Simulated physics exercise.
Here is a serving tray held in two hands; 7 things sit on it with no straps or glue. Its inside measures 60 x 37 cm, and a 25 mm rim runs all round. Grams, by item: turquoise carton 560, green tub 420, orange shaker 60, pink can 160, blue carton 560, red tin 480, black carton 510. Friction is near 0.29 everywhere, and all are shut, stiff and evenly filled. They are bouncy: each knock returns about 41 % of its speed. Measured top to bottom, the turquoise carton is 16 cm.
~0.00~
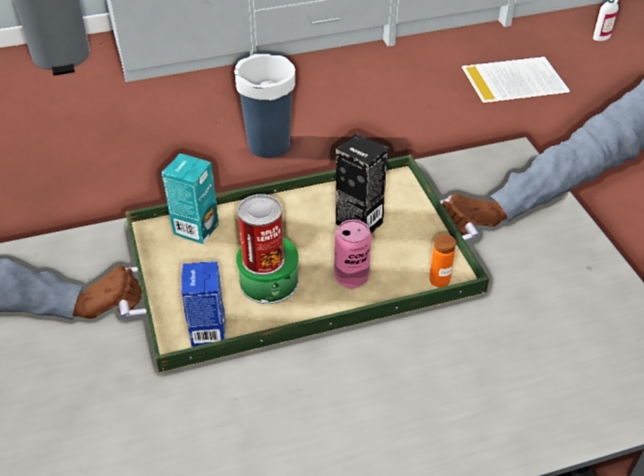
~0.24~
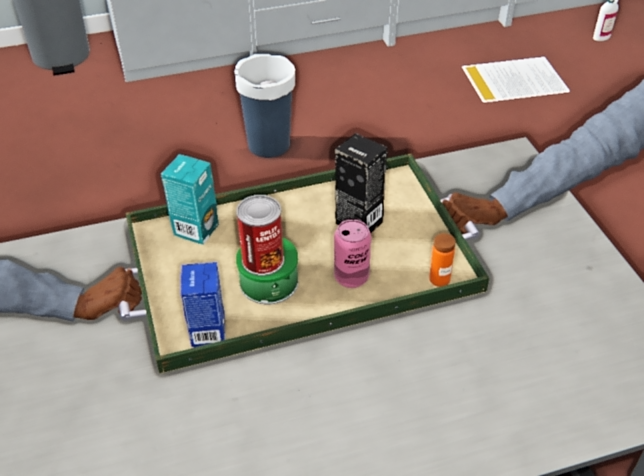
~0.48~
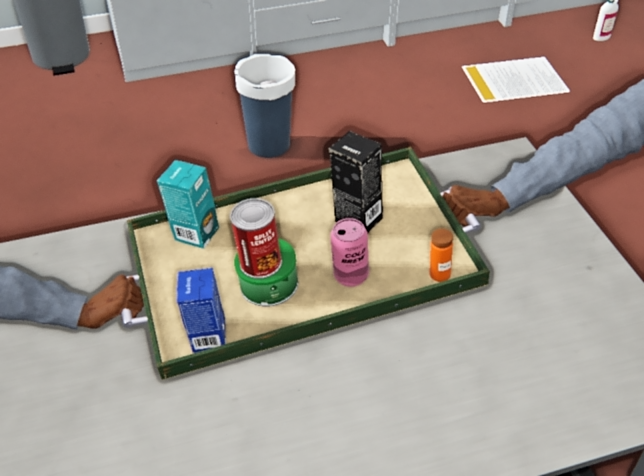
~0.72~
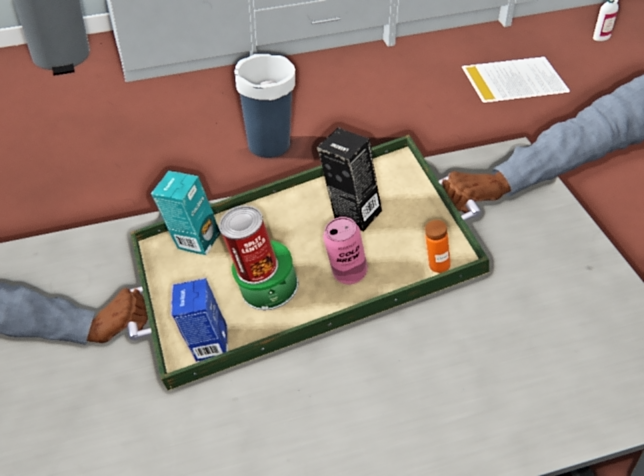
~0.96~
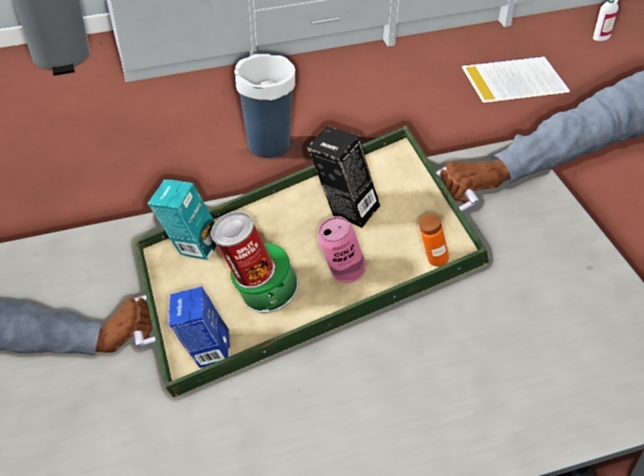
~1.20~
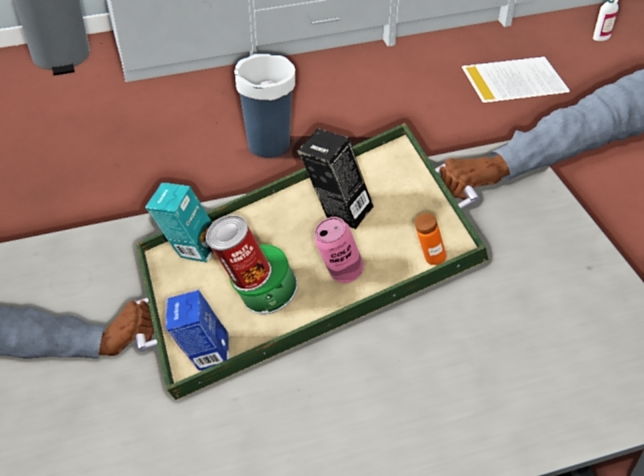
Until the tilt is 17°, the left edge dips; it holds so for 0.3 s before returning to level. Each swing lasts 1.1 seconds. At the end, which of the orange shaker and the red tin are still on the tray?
Orange shaker: Still on it; red tin: No longer on it.
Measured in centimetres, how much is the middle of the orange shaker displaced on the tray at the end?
7 cm.
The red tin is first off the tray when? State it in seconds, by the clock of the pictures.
Around 2.2 seconds.
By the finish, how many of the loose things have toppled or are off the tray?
So, 1 in all.
Around 1.80 s, tray tilted 14°, left edge down; red tin tipped 5° against what carries it near (209, 265); orange shaker shifted 6 cm near (406, 254); black carton shifted 11 cm.
Around 2.20 s, tray tilted 4°, left edge down; red tin now off the tray; orange shaker shifted 7 cm near (404, 266); black carton shifted 15 cm.
Finally (3.1 s), off the tray, red tin; not toppled but over 5 cm from the start, turquoise carton, orange shaker, pink can, blue carton and black carton; green tub still in place (within 5 cm). Final places as that camera would see them, orange shaker near (406, 270), red tin near (35, 378).
